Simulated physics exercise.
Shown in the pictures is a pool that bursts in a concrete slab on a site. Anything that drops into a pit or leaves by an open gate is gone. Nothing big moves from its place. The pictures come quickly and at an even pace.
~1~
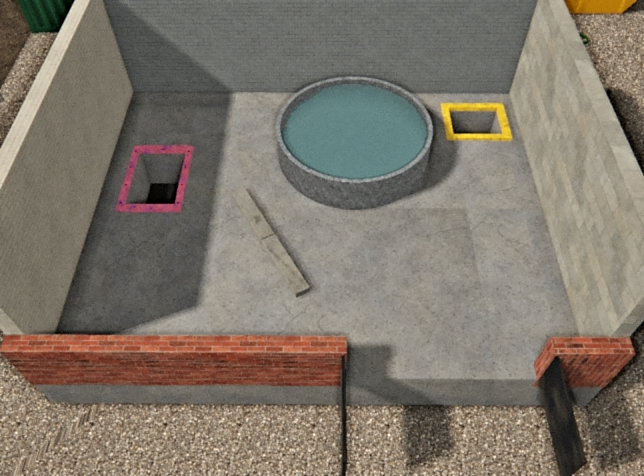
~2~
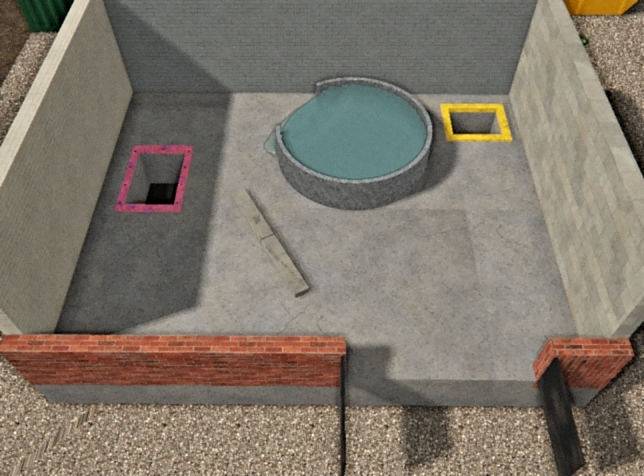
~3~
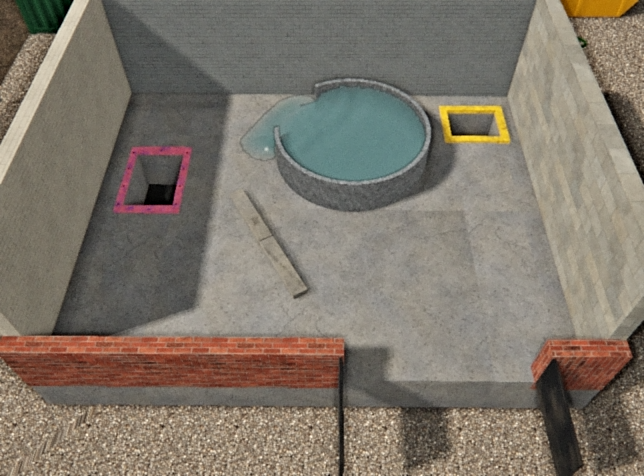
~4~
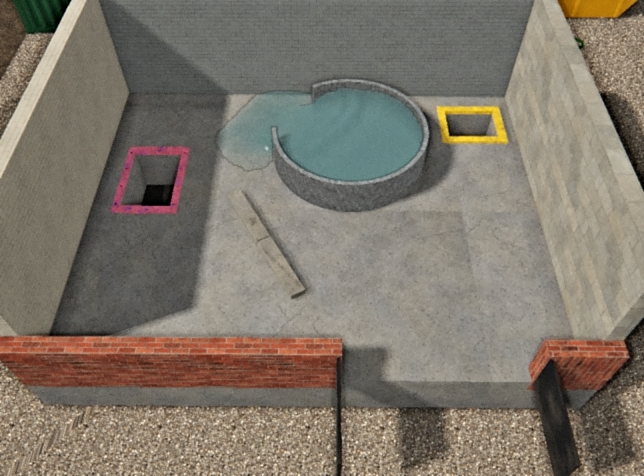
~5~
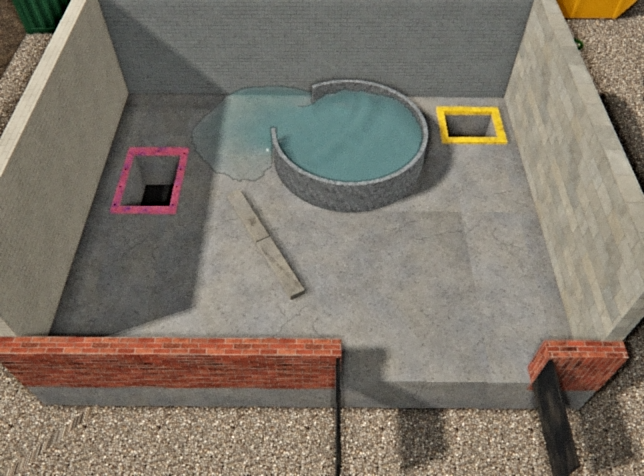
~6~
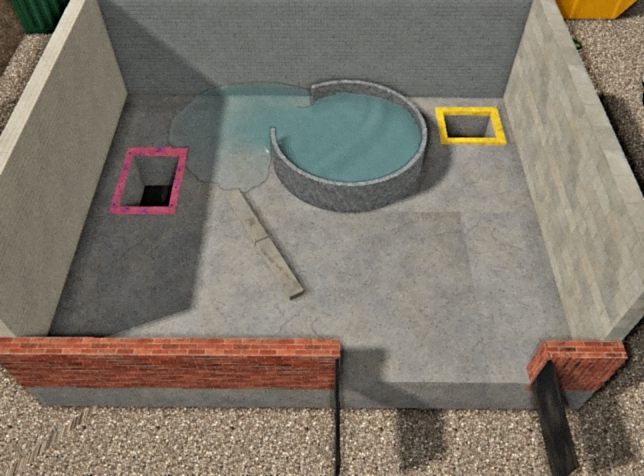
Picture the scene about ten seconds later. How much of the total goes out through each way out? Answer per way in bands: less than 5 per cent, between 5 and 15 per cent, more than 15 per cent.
Going out through each: The gate, less than 5 per cent; the yellow pit, less than 5 per cent; the pink pit, more than 15 per cent.
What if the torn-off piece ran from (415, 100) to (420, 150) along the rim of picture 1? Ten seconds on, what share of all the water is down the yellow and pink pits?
Yellow 30 %, pink 0 %.
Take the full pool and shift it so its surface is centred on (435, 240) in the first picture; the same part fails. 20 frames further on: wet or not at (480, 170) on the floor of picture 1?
Location check: Unreached.
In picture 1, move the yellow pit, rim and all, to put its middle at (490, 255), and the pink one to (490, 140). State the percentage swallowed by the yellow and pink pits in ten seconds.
Measured shares in per cent - yellow 2, pink 2.
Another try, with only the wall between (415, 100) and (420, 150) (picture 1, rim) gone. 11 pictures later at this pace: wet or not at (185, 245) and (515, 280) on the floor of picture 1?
In the order asked: Out of reach, sodden.
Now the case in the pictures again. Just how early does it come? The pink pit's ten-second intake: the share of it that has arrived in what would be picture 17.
Some 5 per cent.
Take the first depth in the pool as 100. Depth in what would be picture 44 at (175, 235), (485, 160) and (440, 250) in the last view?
Taking the places in turn, I get roughly 4, 0 and 0 percent.
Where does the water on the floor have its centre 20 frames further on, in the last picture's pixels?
I'd put it at around (265, 146).
A moment on, water covers 20 % of the floor; the gate 0 %, the yellow pit 0 %, the pink pit 0 %.
Next, water covers 20 % of the floor; the gate 0 %, the yellow pit 0 %, the pink pit 1 %.
Then, water covers 35 % of the floor; the gate 0 %, the yellow pit 0 %, the pink pit 9 %.
Later, water covers 60 % of the floor; the gate 0 %, the yellow pit 1 %, the pink pit 22 %.
In the end, water covers 85 % of the floor; the gate 1 %, the yellow pit 2 %, the pink pit 28 %.
